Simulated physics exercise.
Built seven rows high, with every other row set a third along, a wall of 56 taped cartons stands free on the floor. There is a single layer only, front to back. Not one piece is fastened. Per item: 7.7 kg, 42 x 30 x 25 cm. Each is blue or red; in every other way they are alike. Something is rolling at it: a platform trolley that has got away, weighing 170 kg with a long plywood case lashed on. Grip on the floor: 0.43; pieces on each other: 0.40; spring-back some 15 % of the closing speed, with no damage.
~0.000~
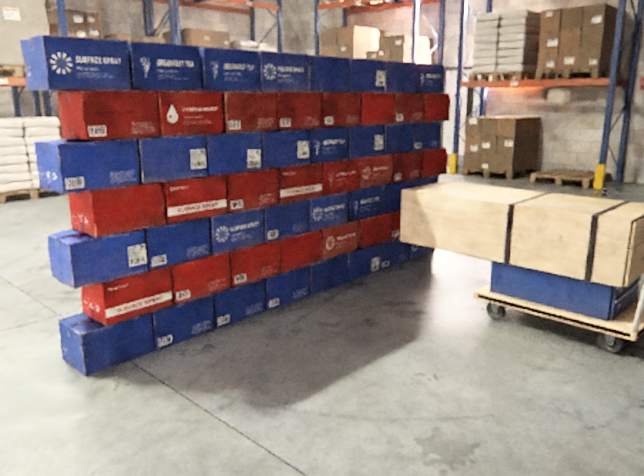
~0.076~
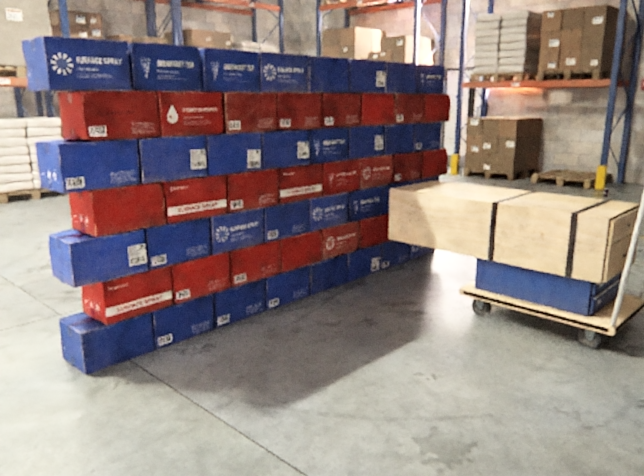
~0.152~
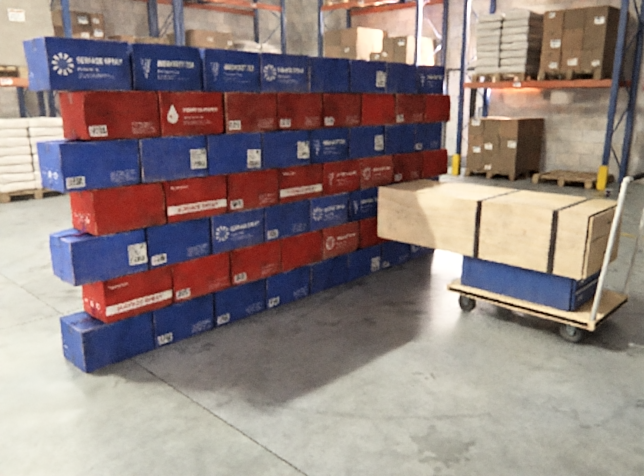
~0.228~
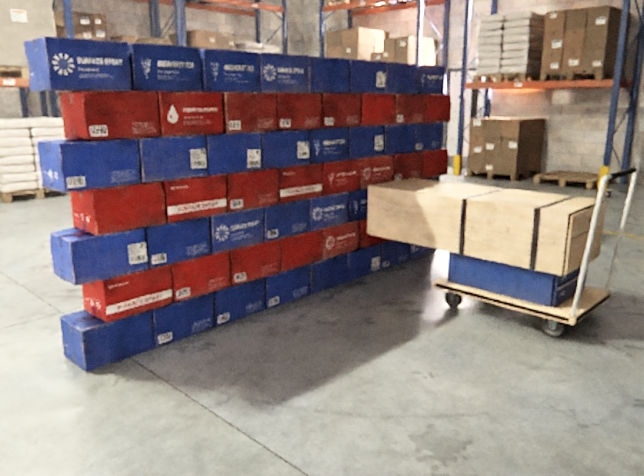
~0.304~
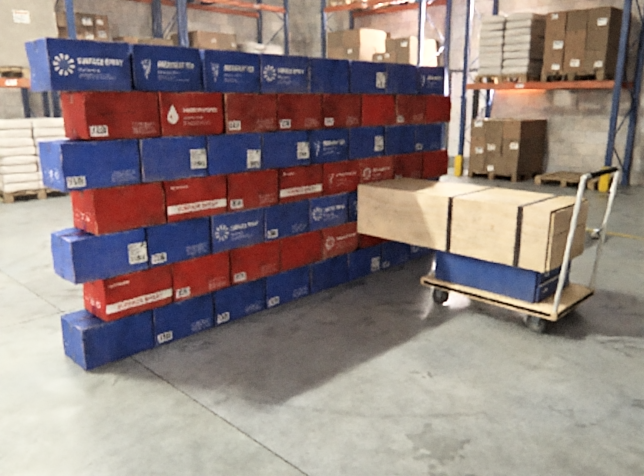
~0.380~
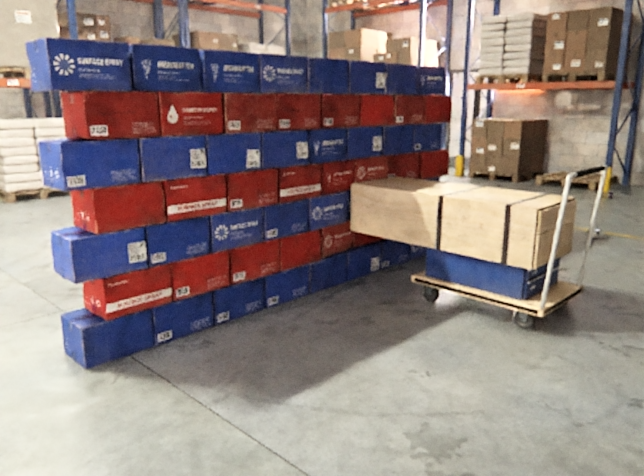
A loaded platform trolley rolls left up to a wall of blue and red cartons.
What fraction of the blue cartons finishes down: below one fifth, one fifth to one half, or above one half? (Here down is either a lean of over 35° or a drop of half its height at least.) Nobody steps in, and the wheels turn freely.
Below one fifth.
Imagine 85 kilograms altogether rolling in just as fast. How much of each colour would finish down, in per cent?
Down at the end: Blue 0 per cent, red 0 per cent.
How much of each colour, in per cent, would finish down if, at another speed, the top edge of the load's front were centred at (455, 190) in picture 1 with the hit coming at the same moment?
Result - blue: 50%; red: 60%.
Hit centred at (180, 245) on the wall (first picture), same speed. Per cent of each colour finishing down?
Then blue ends 40 per cent down and red 40 per cent.
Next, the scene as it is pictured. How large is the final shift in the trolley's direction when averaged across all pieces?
5 cm or so.
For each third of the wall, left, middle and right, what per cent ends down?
Left third 0 per cent, middle 0 per cent, right 0 per cent.
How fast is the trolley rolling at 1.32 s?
The trolley is doing roughly 0.0 m/s at that moment.
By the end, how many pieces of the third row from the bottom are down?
Exactly 0 finish down.
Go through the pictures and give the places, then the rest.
In the first picture (each place is the centre of the face we see best; the camera moves round a little), load (408, 206) 43 cm short of the wall; top blue carton (401, 77); top red carton (193, 113); all as stacked.
Load (395, 205) 33 cm short of the wall; top blue carton (402, 78), in the second picture.
Load (384, 203) 22 cm short of the wall; top blue carton (402, 78), in the third picture.
Load (373, 201) 12 cm short of the wall; top blue carton (402, 78), in the fourth picture.
Load (363, 200) just touching; top blue carton (402, 79), in the fifth picture.
Load (356, 199) 6 cm into the wall's line; top blue carton (402, 79); top red carton (194, 114); 8 have shifted, in the sixth picture.
By 0.44 s, load 10 cm past the wall's line, still rolling; none of the 32 blue cartons down (0 of 56 in all colours); top blue carton unmoved.
By 0.54 s, load 14 cm past the wall's line, still rolling; none of the 32 blue cartons down (0 of 56 in all colours); top blue carton moved 6 cm.
By 0.90 s, load 15 cm past the wall's line, stopped; none of the 32 blue cartons down (0 of 56 in all colours); top blue carton moved 13 cm.
By 1.32 s, load 13 cm past the wall's line, still rolling; none of the 32 blue cartons down (0 of 56 in all colours); top blue carton moved 57 mm.
When it is over (1.8 s), load 13 cm past the wall's line, stopped; none of the 32 blue cartons down (0 of 56 in all colours); top blue carton moved 7 cm; top red carton unmoved. That is 0 per cent. In pixels of the last frame, middles, top blue carton near (381, 80), top red carton near (180, 113).
